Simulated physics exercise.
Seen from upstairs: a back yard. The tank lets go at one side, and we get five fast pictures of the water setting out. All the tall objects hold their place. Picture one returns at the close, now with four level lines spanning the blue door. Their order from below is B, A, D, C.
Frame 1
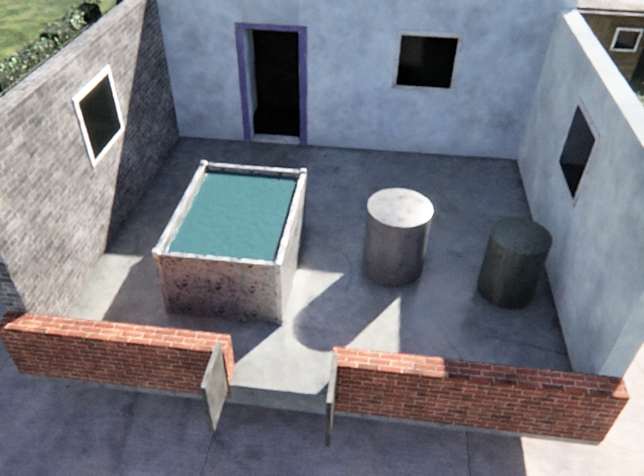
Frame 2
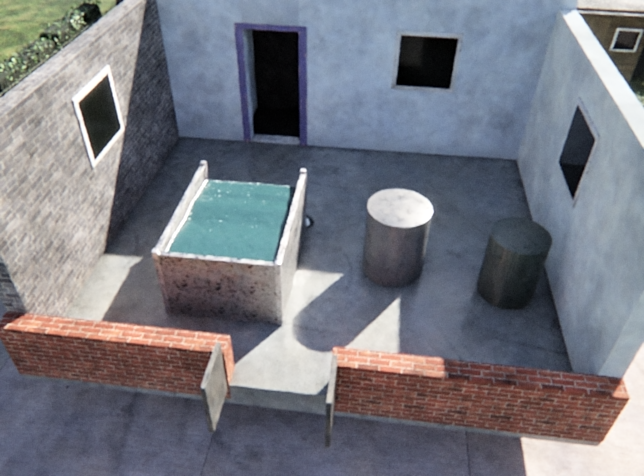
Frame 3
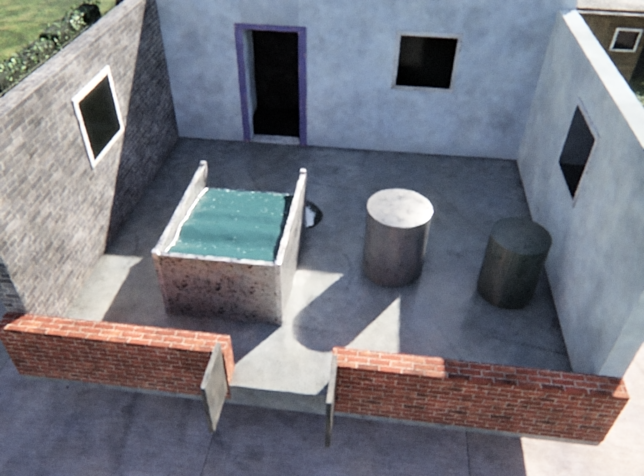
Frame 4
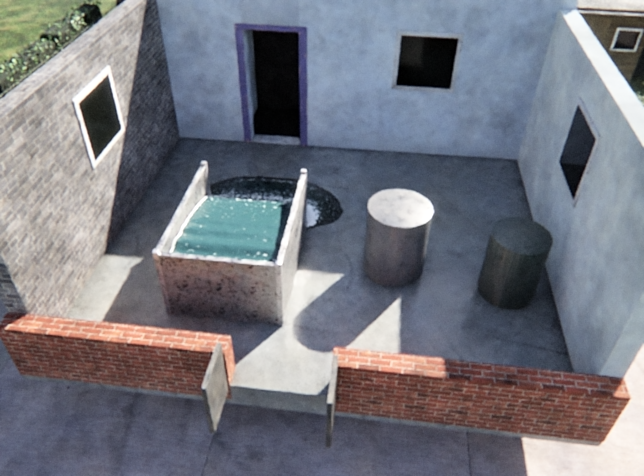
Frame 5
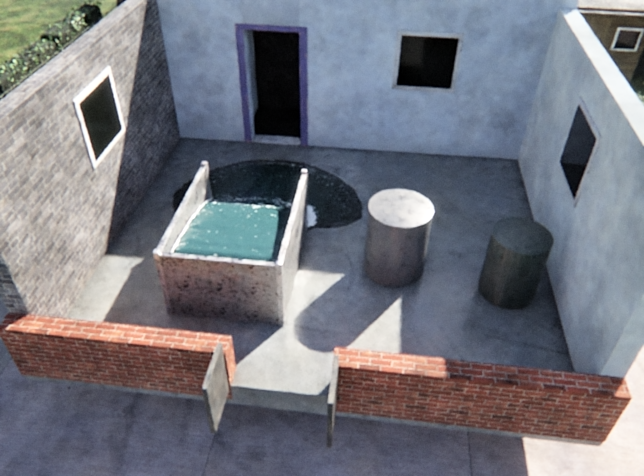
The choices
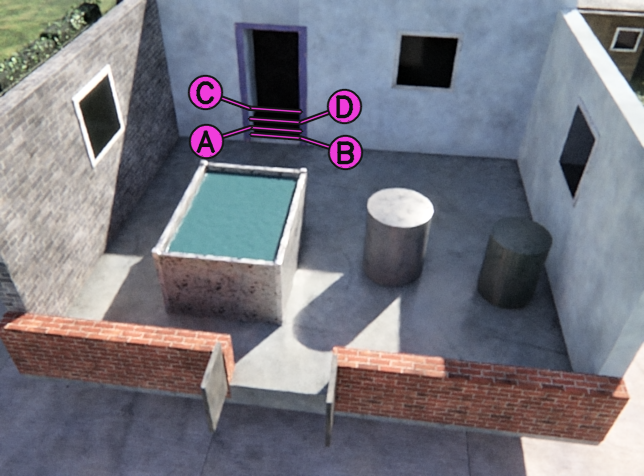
In a walled back yard seen from above, a tank of blue-green water stands near two round drums, its surface level at first. The far side of the tank opens, the water inside sinks and ripples, and a dark pool spreads over the ground behind it, widening toward the blue-framed doorway.
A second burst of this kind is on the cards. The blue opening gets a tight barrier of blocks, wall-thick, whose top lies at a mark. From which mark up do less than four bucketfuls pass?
Line D.
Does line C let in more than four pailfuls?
No, that is safe.
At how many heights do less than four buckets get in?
Two of them.
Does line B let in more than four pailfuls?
Yes.
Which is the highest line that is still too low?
That is line A.
On the marked copy, A at (275, 129); B at (276, 136); C at (274, 109); D at (275, 120); from the bottom up B, A, D, C.
With A, about 12 bucketfuls get in.
With B, dozens of bucketfuls pour in.
With C, nothing gets over.
With D, a splash gets over, under a bucket.
